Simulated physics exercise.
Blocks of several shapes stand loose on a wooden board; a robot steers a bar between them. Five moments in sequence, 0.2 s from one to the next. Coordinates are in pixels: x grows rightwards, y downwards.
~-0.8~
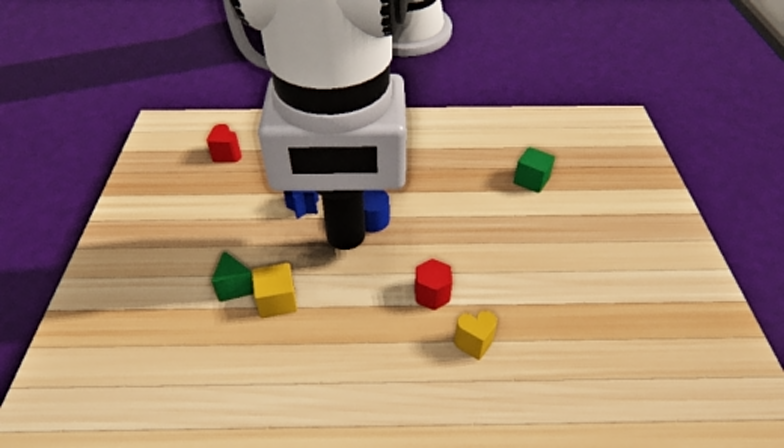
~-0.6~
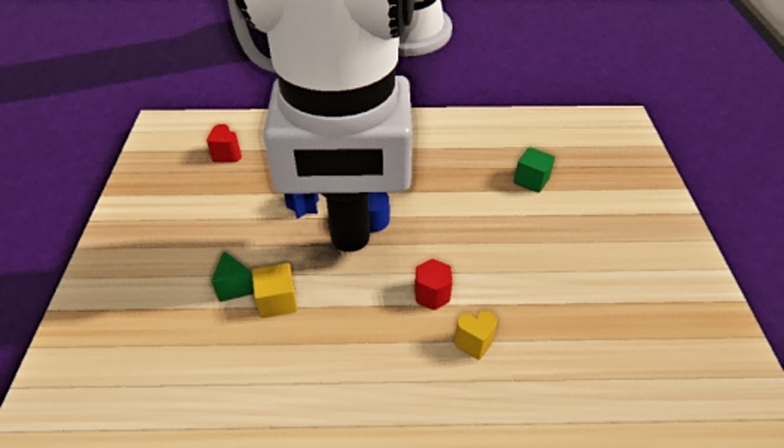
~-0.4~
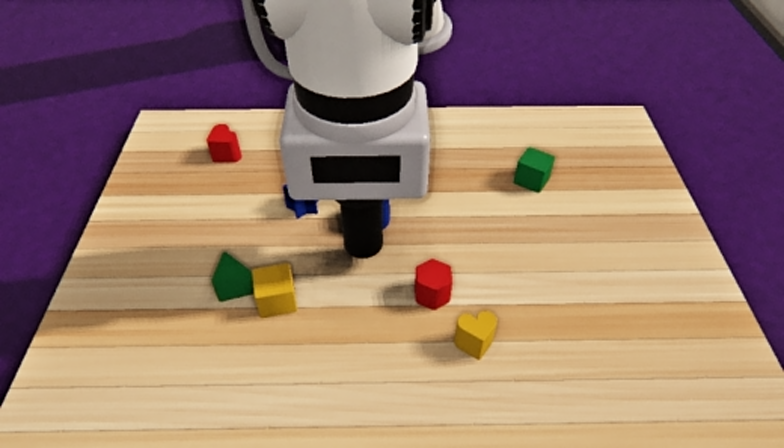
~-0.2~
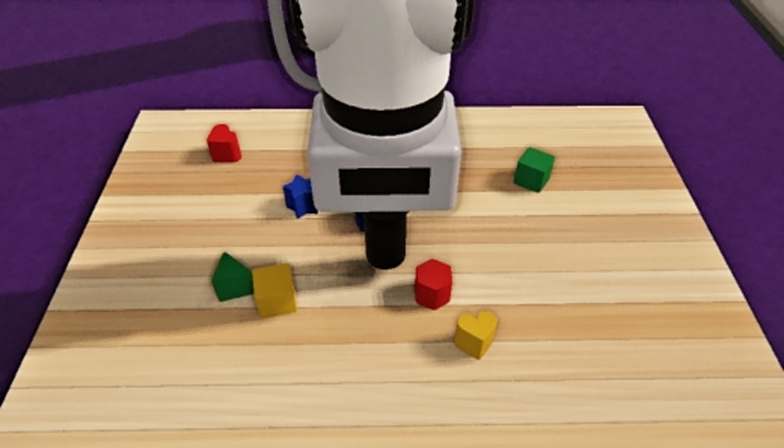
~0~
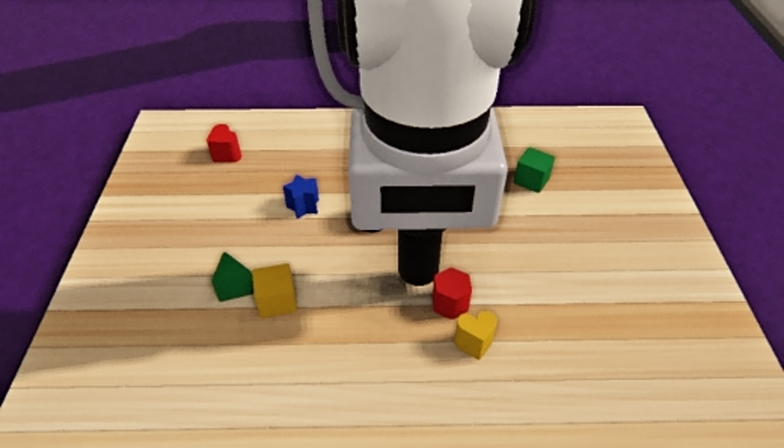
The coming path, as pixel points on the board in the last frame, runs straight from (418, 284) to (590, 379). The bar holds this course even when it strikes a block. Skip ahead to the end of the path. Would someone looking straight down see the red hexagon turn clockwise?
No, that is not how it ends up.
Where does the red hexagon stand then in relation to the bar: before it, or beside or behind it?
I predict the bar still has it in front.
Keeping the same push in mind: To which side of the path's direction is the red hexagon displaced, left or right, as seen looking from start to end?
The red hexagon is shifted sideways to the left, facing along the path from start to end.
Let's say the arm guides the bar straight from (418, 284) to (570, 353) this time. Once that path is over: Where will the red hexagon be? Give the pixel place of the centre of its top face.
Just about (583, 372).
On the path given first. One third of the way, bar at (473, 300); red hexagon at (513, 311); yellow heart at (485, 330), turned 40° clockwise.
Two thirds of the way, bar at (533, 332); red hexagon at (578, 335), turned 45° anticlockwise; yellow heart at (487, 334), turned 50° clockwise.
At the end, bar at (597, 366); blue circle in place; red hexagon at (643, 355), turned 75° anticlockwise; yellow heart at (487, 334), turned 50° clockwise.
